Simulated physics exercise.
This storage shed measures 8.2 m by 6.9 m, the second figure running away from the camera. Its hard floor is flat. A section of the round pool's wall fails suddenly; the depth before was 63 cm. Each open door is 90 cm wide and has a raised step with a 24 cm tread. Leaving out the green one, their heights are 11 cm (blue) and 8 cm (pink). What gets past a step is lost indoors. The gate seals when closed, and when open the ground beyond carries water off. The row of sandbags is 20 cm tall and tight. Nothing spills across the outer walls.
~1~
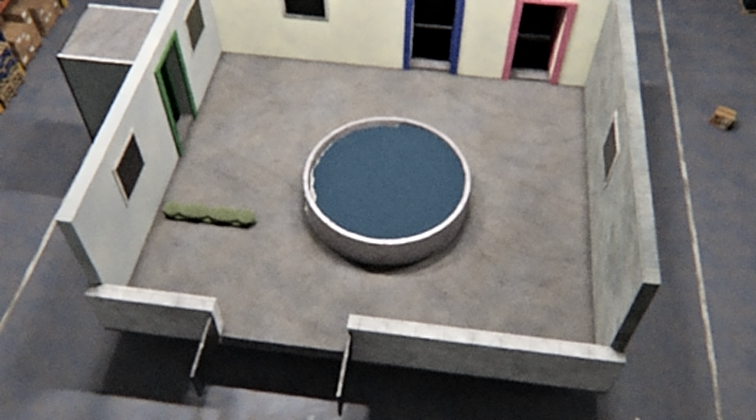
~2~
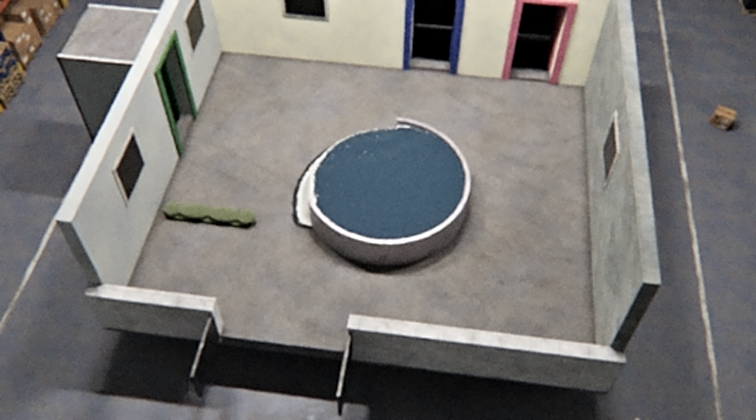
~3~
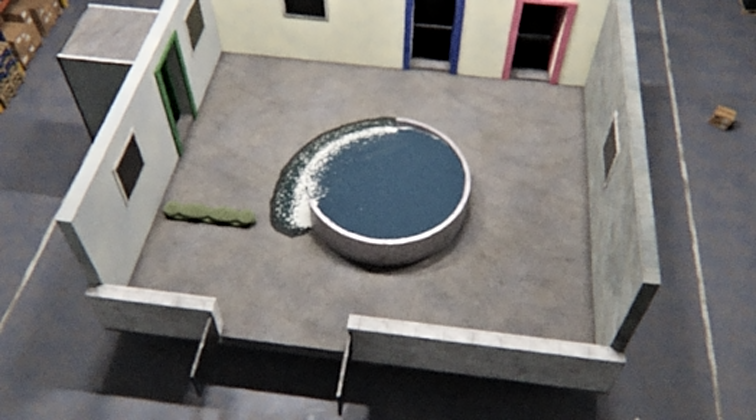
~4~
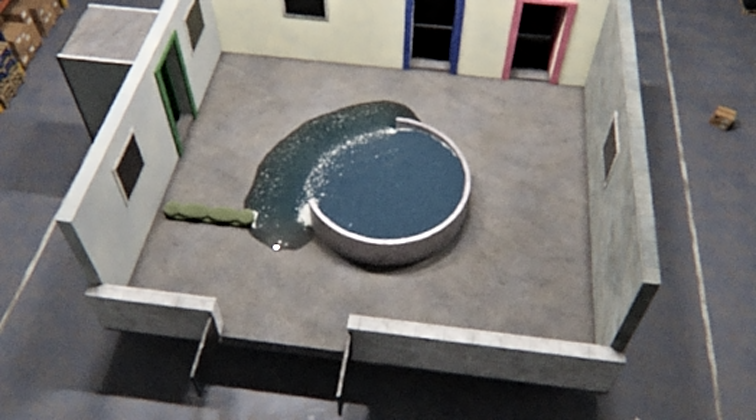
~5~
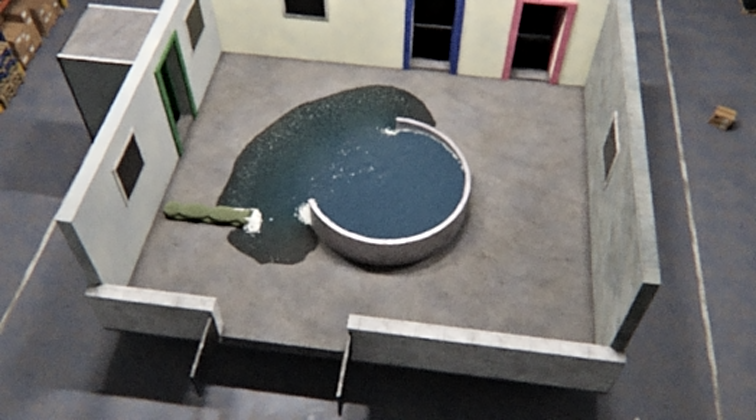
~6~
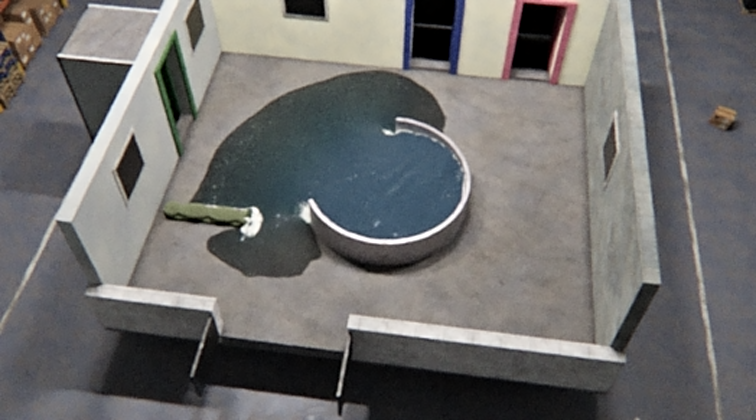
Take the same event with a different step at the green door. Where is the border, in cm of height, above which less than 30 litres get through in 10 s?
About 24 cm.
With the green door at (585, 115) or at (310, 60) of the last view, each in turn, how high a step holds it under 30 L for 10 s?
About 15 and 22 cm.
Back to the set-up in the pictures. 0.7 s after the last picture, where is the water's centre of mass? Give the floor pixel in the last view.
Near (346, 174).
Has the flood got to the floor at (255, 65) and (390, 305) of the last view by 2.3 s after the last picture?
In turn: Flooded, not reached.
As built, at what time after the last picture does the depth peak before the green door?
At about 1.8 s.
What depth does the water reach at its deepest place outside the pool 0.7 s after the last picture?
Up to some 33 cm.
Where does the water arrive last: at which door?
It is the pink one.
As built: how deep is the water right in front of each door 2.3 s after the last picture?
Depths in cm: Blue 5, pink 2, green 29.
Then, 0.7 s after the last picture water covers 40 % of the floor, deepest (33 cm) near (166, 191); 21 cm at the green door, 0 litres in over its 17 cm step.
Then, 2.3 s after the last picture water covers 50 % of the floor, deepest (48 cm) near (213, 73); 29 cm at the green door, 68 litres in over its 17 cm step.
Then, 9.3 s after the last picture water covers 95 % of the floor, deepest (14 cm) near (592, 370); 7 cm at the green door, 132 litres in over its 17 cm step.
At the green door as built, the water peaked near 33 cm, 1.7 s after the last picture.
With a step of 22 cm, 52 litres would have come in within the 10 s; with 29.5 cm, 4 litres. So under 30 litres takes about 24 cm.
